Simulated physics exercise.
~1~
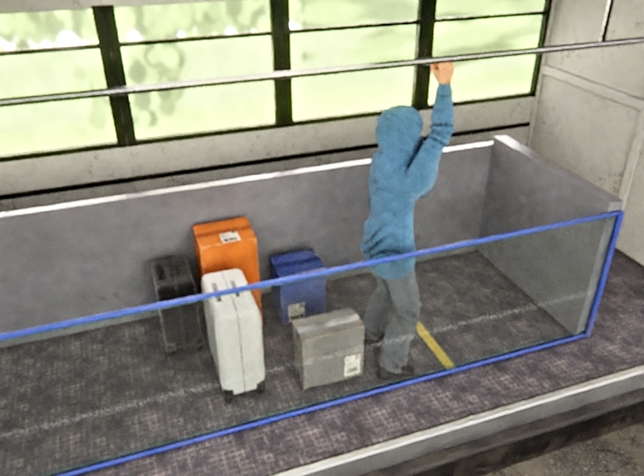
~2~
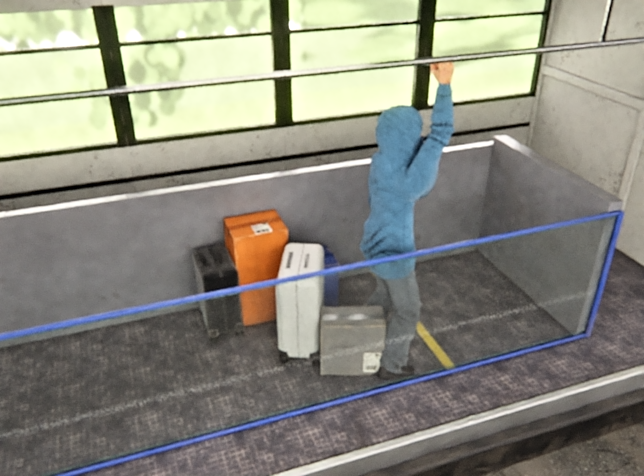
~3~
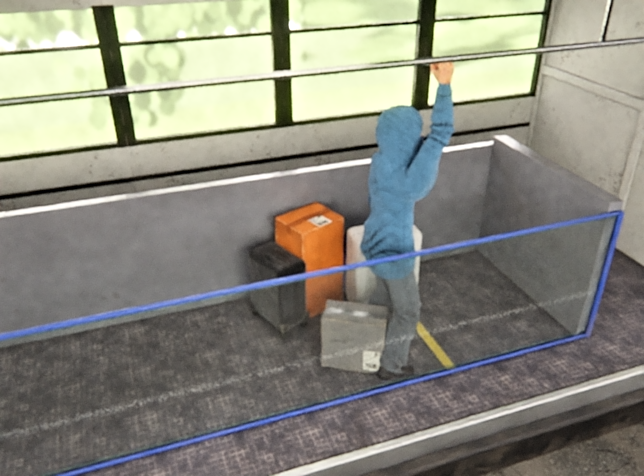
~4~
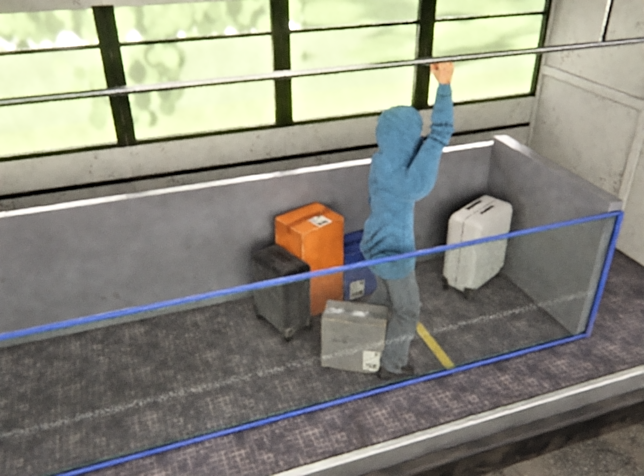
To begin with, a person in a blue hooded top grips an overhead rail beside a grey carton, with a white wheeled case, a black case, an orange bag and a blue bag standing to the left. The luggage then shifts right, and the carton moves up against the person's legs. The white case travels on behind the person while the black and orange pieces follow, and the carton stays put. Finally, the white case emerges on the right, upright beyond the yellow line. The carton and the other three bags remain upright, short of the line.
